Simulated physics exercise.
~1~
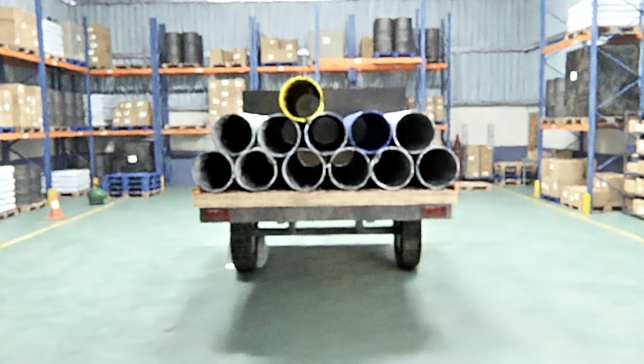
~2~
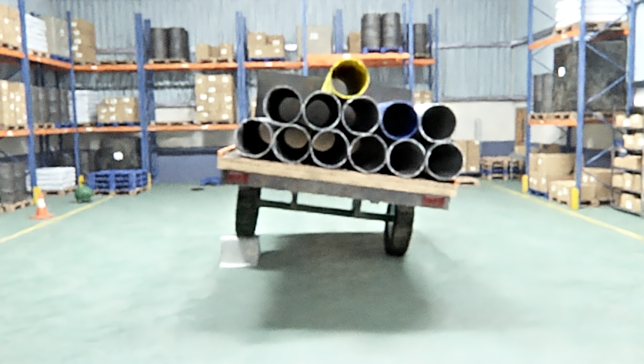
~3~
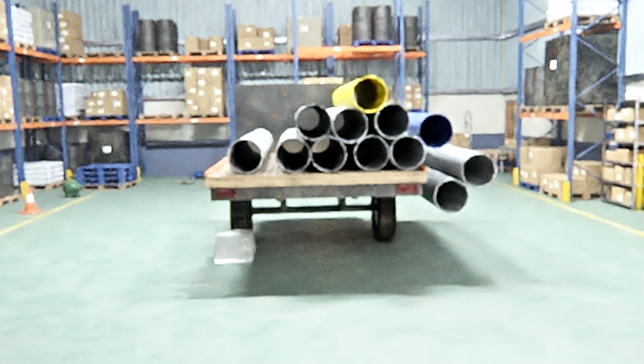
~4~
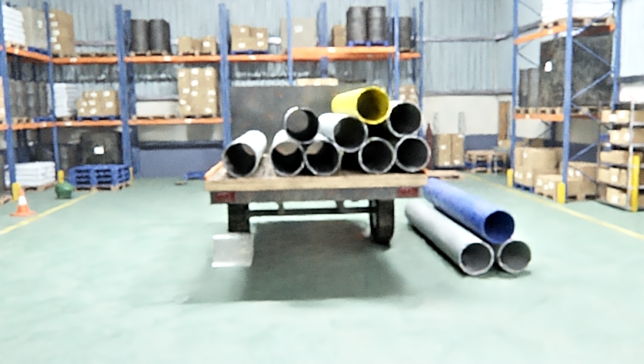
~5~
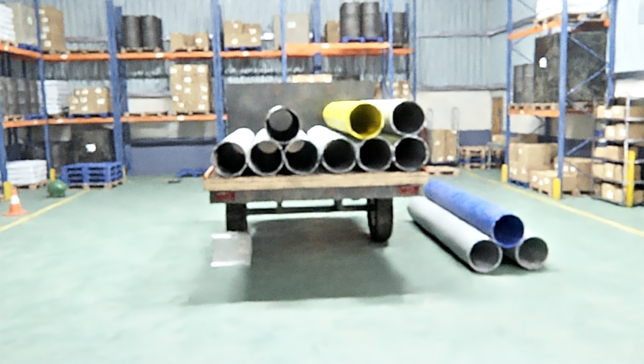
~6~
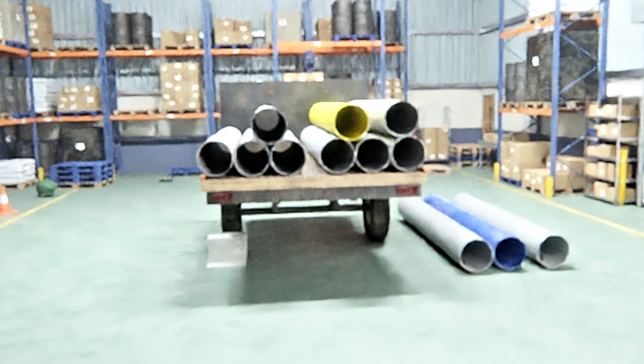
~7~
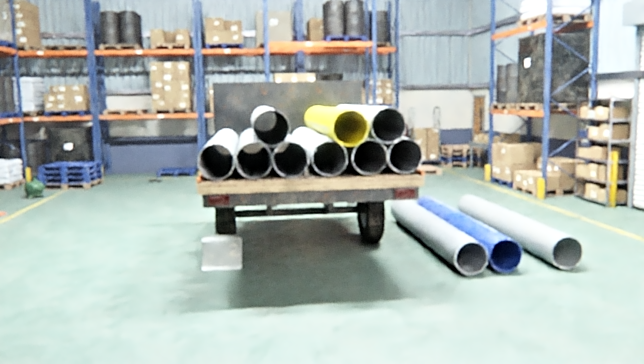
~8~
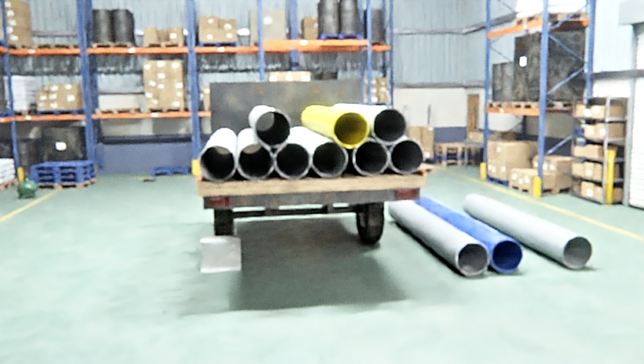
A trailer of stacked pipes tilts, and the blue and two grey ones fall right.
